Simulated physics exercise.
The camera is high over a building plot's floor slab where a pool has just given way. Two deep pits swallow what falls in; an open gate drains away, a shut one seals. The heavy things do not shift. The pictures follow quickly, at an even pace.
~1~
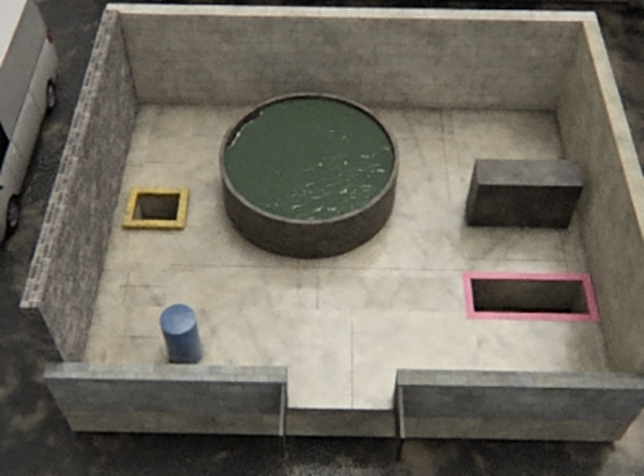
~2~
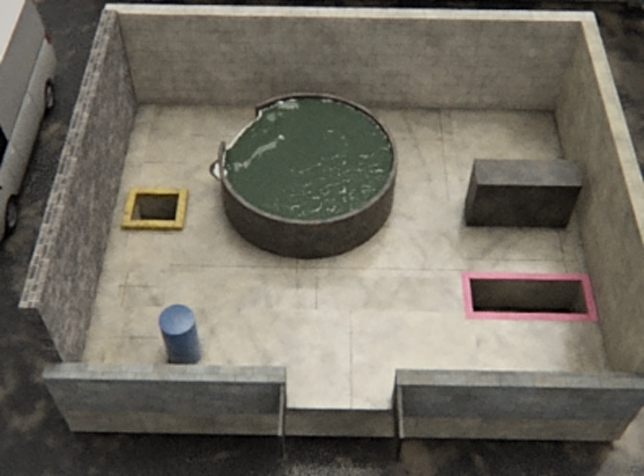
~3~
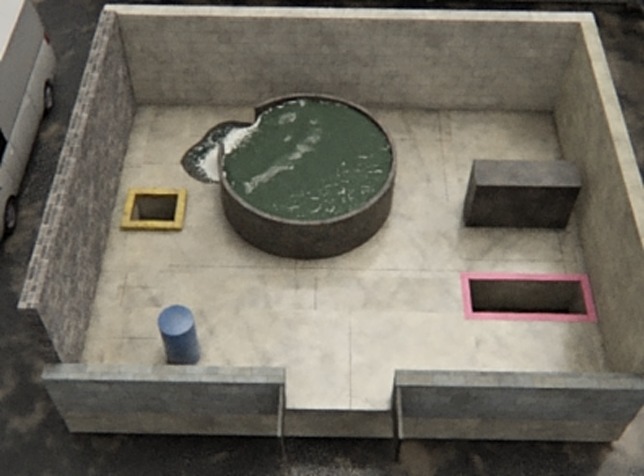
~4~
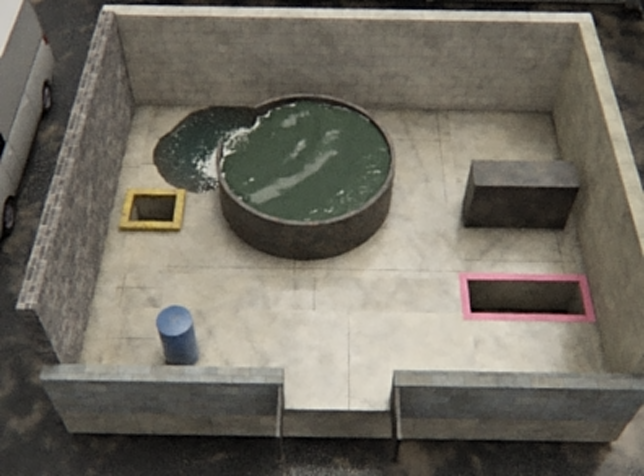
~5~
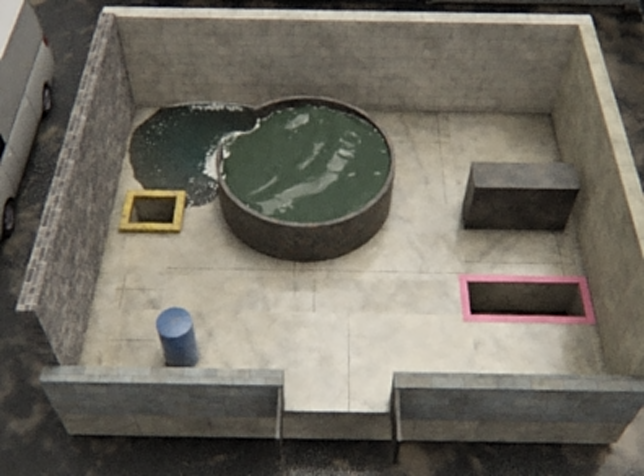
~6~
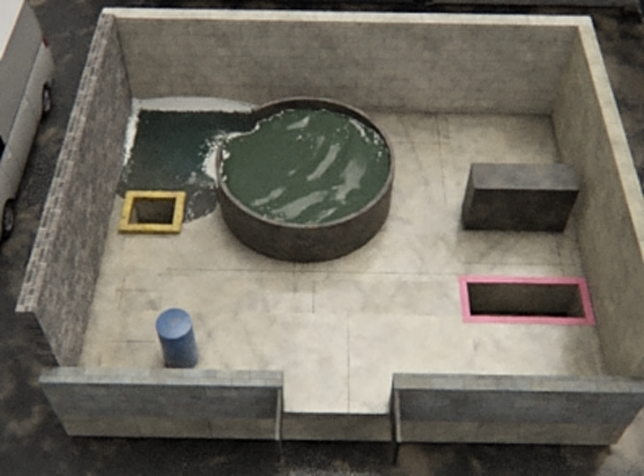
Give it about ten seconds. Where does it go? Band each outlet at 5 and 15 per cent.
The gate takes under 5 %; the yellow pit takes over 15 %; the pink pit takes under 5 %.
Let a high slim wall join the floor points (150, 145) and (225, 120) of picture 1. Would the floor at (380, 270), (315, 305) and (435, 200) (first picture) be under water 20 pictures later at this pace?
In turn: Dry, dry, clear.
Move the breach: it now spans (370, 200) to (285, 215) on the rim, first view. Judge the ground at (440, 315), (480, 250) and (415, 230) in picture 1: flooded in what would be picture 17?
As listed: Awash, clear, not flooded.
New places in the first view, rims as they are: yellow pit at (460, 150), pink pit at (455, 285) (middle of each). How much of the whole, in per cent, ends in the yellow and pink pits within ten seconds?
In per cent: Yellow 2, pink 8.
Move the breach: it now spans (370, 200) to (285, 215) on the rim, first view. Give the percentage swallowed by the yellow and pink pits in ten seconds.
Parts in a hundred: Yellow 0, pink 25.
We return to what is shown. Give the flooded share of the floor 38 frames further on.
About 70 per cent.
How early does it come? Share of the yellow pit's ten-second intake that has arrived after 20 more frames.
Some 35 per cent.
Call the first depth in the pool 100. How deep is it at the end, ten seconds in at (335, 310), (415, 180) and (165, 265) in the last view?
Roughly 4, 6 and 6 per cent, in turn.
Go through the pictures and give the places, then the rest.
The first picture shows still water in the round tank at (309, 157).
In the second picture, the front is at a hidden place, out from the gap at (240, 147).
In the third picture, water pours out at (239, 150) and has run to (186, 163).
In the fourth picture, the front is at (161, 146), out from the gap at (238, 151).
In the fifth picture, the front is at (141, 130), out from the gap at (237, 152).
In the sixth picture, water pours out at (237, 153) and has run to (135, 109).
A moment on, water covers 15 % of the floor; the gate 0 %, the yellow pit 0 %, the pink pit 0 %.
Next, water covers 20 % of the floor; the gate 0 %, the yellow pit 1 %, the pink pit 0 %.
Then, water covers 40 % of the floor; the gate 0 %, the yellow pit 7 %, the pink pit 0 %.
Later, water covers 70 % of the floor; the gate 0 %, the yellow pit 15 %, the pink pit 0 %.
In the end, water covers 95 % of the floor; the gate 2 %, the yellow pit 21 %, the pink pit 3 %.
